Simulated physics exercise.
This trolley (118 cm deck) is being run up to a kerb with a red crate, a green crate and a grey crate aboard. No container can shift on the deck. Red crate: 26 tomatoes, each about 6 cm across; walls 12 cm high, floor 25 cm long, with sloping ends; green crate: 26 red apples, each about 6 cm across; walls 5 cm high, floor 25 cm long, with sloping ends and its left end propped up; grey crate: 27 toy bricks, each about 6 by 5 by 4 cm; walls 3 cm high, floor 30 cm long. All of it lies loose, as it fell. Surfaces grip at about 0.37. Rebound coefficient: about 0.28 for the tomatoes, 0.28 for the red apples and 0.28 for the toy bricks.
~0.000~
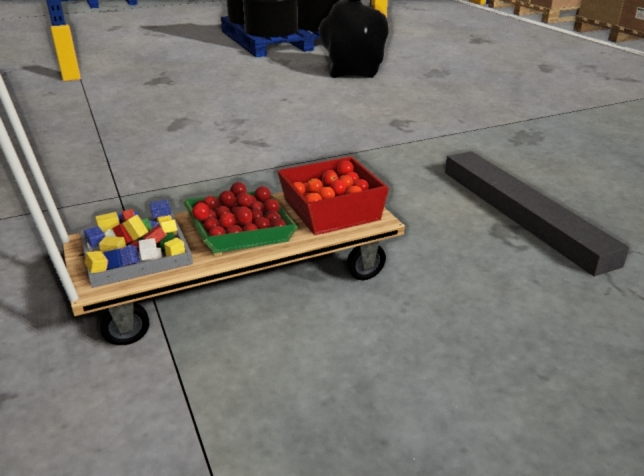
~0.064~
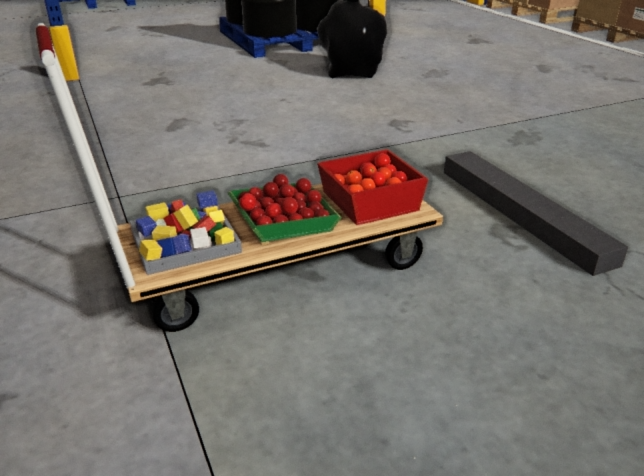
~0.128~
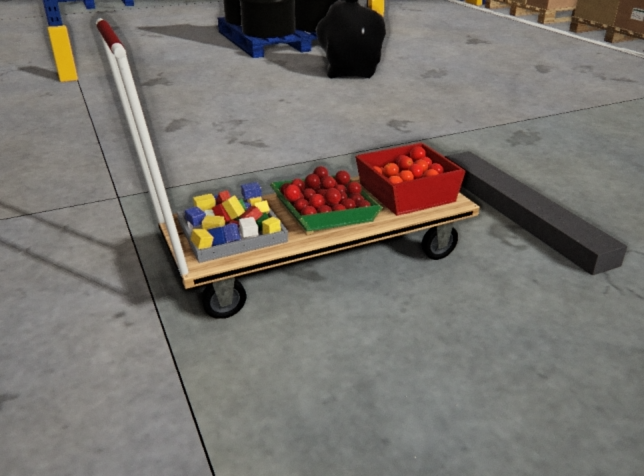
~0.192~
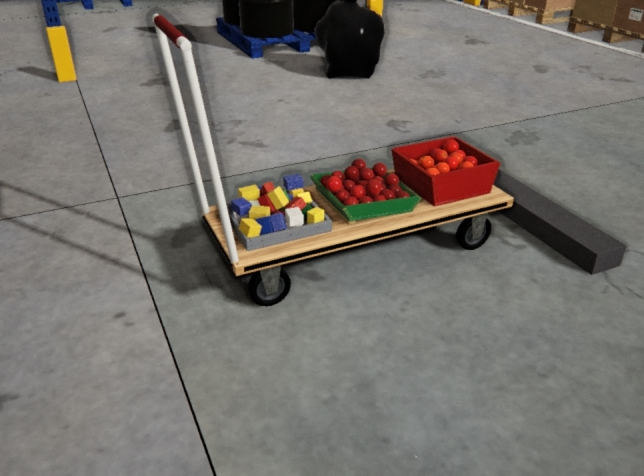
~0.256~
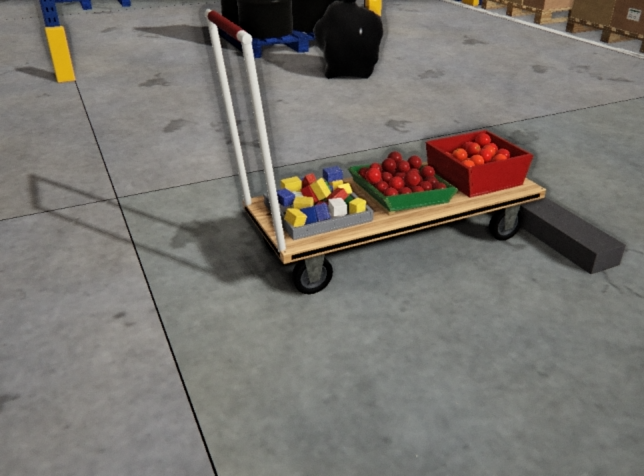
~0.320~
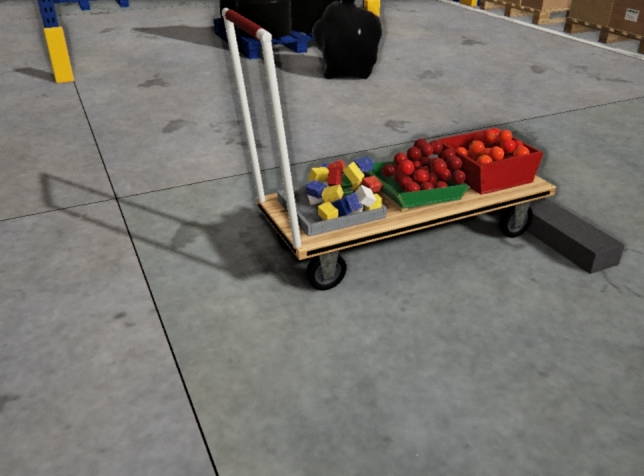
Warehouse floor, a trolley with crates of toy bricks and round fruit rolling right to a dark kerb, contents then shifting rightward.
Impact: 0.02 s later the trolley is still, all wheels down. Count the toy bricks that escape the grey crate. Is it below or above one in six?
The grey crate loses more than one in six of its toy bricks.
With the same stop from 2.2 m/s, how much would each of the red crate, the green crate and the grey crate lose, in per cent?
Then red crate 0, green crate 30, grey crate 30 per cent.
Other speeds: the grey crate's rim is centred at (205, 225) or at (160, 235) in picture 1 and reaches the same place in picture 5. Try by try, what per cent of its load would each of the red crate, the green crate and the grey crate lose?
Red crate 0 then 0, green crate 20 then 30, grey crate 30 then 40 per cent.
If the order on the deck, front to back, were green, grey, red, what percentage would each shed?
Then red crate 10, green crate 50, grey crate 40 per cent.
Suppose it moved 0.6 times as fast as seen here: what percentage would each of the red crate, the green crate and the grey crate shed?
In that case red crate 0, green crate 20, grey crate 30 per cent.
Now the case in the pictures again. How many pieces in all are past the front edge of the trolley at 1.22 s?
About 3.
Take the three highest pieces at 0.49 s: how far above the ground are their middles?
Some 52 cm up.
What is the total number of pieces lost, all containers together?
Roughly 20 in all.
After 0.37 s, 0 of 26 out of the red crate, 3 of 26 out of the green crate and 6 of 27 out of the grey crate.
After 0.49 s, 0 of 26 out of the red crate, 6 of 26 out of the green crate and 8 of 27 out of the grey crate.
After 0.72 s, 2 of 26 out of the red crate, 9 of 26 out of the green crate and 9 of 27 out of the grey crate.
Final count (at 1.22 s), 2 of 26 out of the red crate, 9 of 26 out of the green crate and 9 of 27 out of the grey crate. Asked share, 9 of 27, 33 per cent.
